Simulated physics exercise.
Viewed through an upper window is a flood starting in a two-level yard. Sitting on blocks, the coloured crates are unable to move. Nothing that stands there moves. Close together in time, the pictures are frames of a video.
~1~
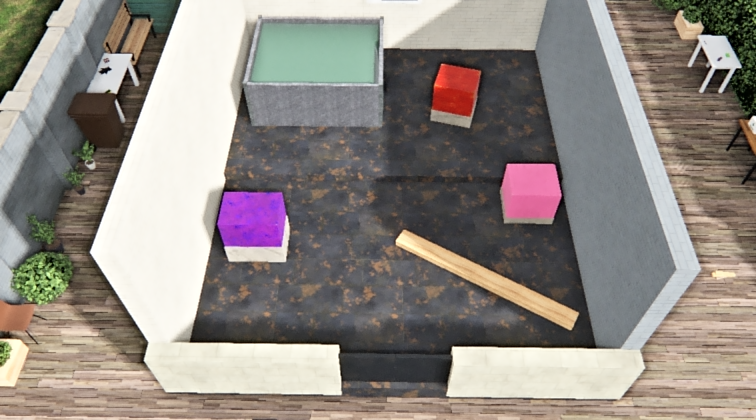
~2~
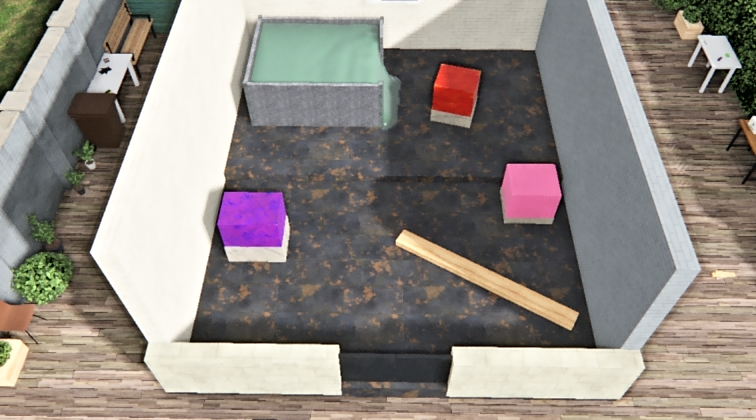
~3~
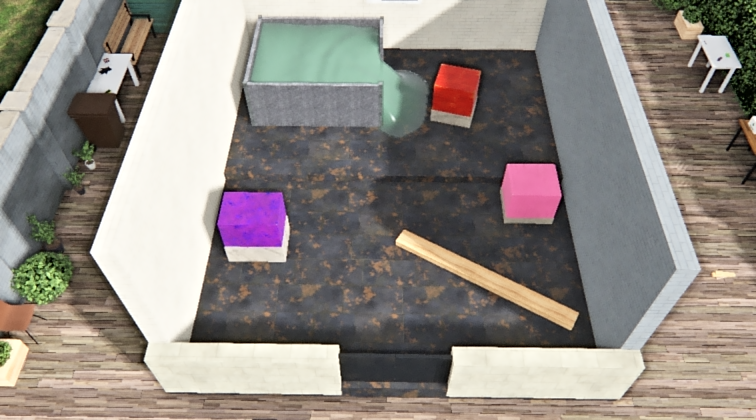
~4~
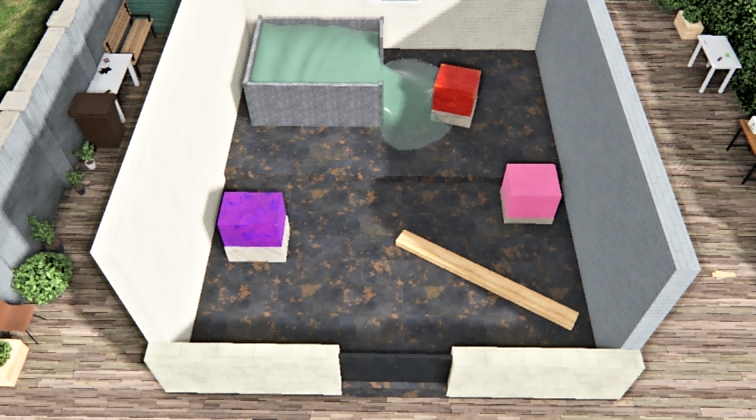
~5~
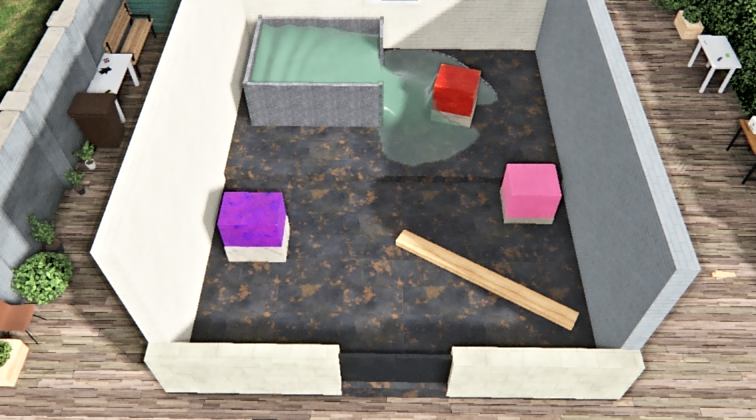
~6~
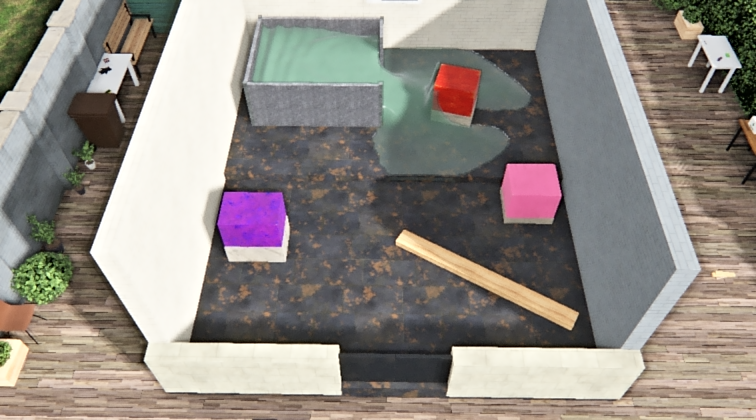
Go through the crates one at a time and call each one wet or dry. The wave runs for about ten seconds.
The pink crate is wet. The red crate is wet. The purple crate is dry.
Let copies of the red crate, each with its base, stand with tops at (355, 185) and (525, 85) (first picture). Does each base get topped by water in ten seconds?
In turn: Remains dry, is topped.
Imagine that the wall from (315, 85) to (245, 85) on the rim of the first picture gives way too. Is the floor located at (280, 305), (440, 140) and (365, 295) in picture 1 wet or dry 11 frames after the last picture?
Well, the first one's sodden, the second's left untouched, and the third's sodden.
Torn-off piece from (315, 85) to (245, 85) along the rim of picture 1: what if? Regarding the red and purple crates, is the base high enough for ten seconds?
Well, the red crate is never reached, and the purple crate gets reached as well.
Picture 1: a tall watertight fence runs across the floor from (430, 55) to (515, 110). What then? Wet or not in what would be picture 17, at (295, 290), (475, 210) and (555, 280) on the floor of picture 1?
In turn: Free of water, wet, wet.
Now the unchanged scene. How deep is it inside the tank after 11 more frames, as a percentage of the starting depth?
Estimate: Close to 44 %.
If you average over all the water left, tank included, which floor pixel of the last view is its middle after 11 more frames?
I'd point to (397, 109).
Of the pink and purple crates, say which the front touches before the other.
The crate marked pink.
A moment on, water covers 30 % of the floor; the pink crate water round its plinth, the red crate water round its plinth, the purple crate not reached.
Next, water covers 50 % of the floor; the pink crate water round its plinth, the red crate water round its plinth, the purple crate not reached.
Then, water covers 65 % of the floor; the pink crate water round its plinth, the red crate water round its plinth, the purple crate not reached.
Later, water covers 85 % of the floor; the pink crate water round its plinth, the red crate water round its plinth, the purple crate water round its plinth.
In the end, water covers 95 % of the floor; the pink crate was topped, the red crate was topped, the purple crate stayed above the water.
